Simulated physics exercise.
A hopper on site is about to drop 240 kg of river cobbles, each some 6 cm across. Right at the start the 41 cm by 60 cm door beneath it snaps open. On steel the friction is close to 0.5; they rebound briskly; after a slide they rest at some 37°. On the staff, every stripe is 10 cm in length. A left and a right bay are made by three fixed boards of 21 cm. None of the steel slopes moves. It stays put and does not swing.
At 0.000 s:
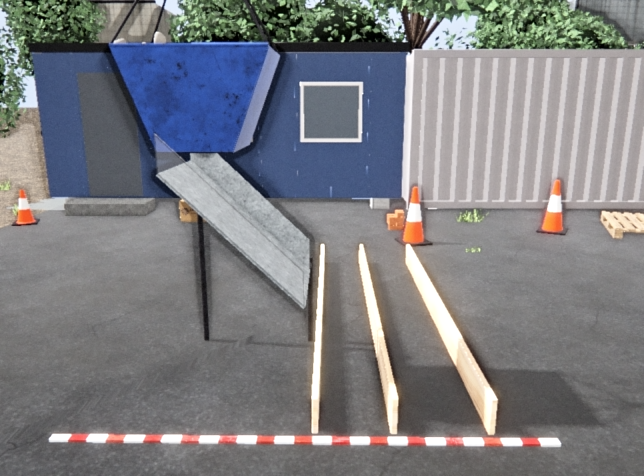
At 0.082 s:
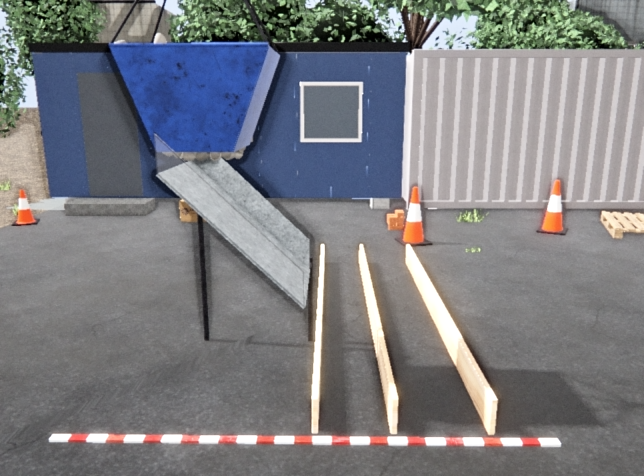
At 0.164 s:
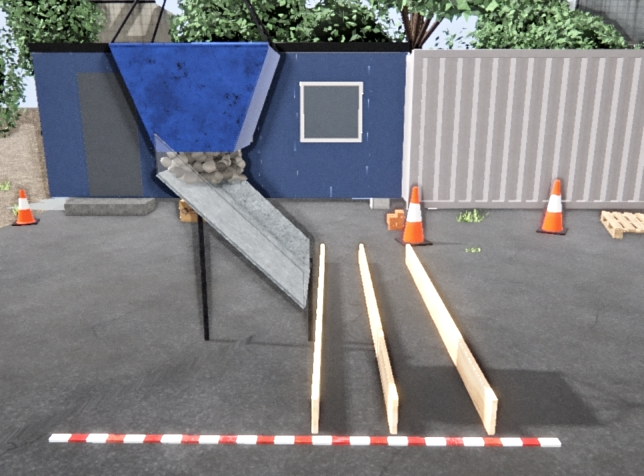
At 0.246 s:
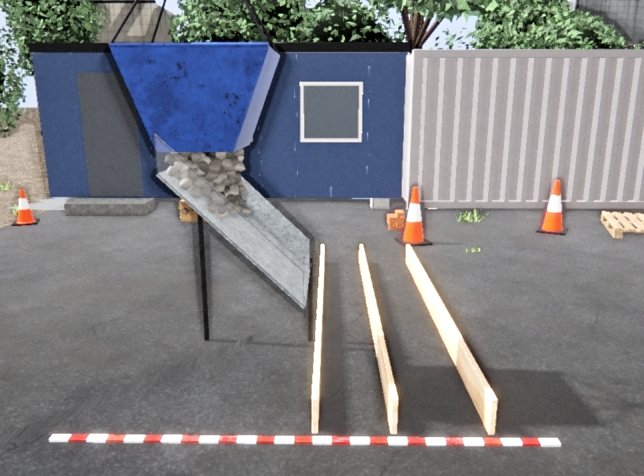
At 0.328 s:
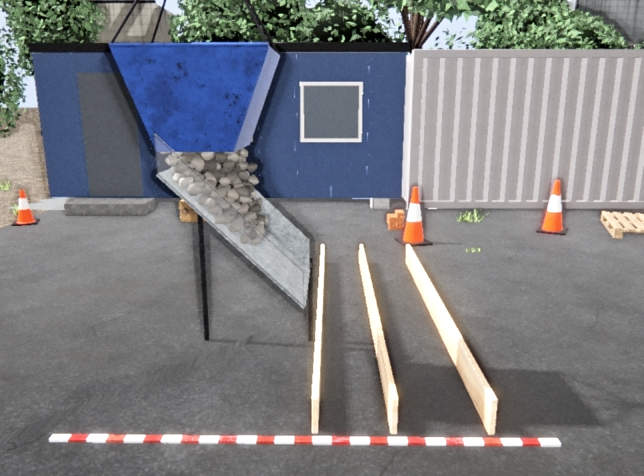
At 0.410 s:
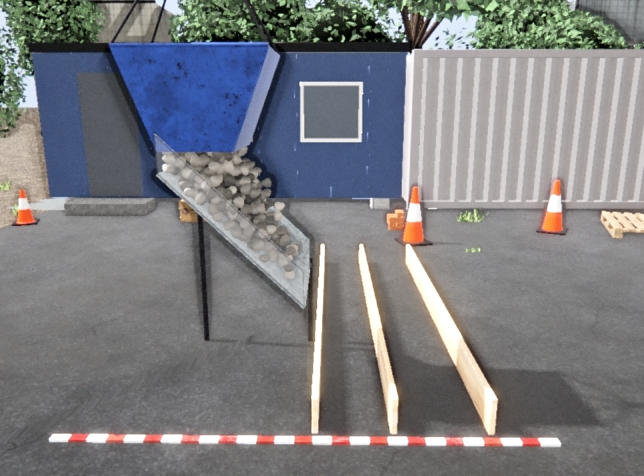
The video shows a blue hopper above a sloping grey metal chute on a paved yard, near three wooden boards; rounded grey stones emerge from its base and slide down the chute toward the right, spreading over its surface.
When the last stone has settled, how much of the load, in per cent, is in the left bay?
Roughly 67 in every hundred.
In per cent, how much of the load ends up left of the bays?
I'd say close to 0 per cent of the load ends there.
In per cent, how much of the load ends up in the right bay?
30 per cent.
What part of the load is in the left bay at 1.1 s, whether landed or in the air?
By then I'd say close to 55 per cent.
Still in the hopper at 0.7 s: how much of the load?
Still inside: Roughly 10 percent.
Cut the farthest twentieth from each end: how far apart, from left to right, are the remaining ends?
Horizontal spread approx 90 cm.
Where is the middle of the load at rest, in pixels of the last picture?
They settle centred roughly at (367, 364).
After 0.7 s, 11 % in the hopper, 59 % on the steel, 11 % falling or lying left of the bays, 19 % falling or lying in the left bay; the stones farthest right are at (377, 357).
After 1.1 s, 0 % in the hopper, 31 % on the steel, 4 % falling or lying left of the bays, 53 % falling or lying in the left bay, 12 % falling or lying in the right bay; the stones farthest right are at (457, 369).
After 1.7 s, 0 % in the hopper, 70 % falling or lying in the left bay, 29 % falling or lying in the right bay; the stones farthest right are at (485, 373).
After 2.6 s, 0 % in the hopper, 67 % falling or lying in the left bay, 32 % falling or lying in the right bay; the stones farthest right are at (515, 379).
After 4.5 s, 0 % in the hopper, 67 % in the left bay, 32 % in the right bay; the stones farthest right are at (515, 379).
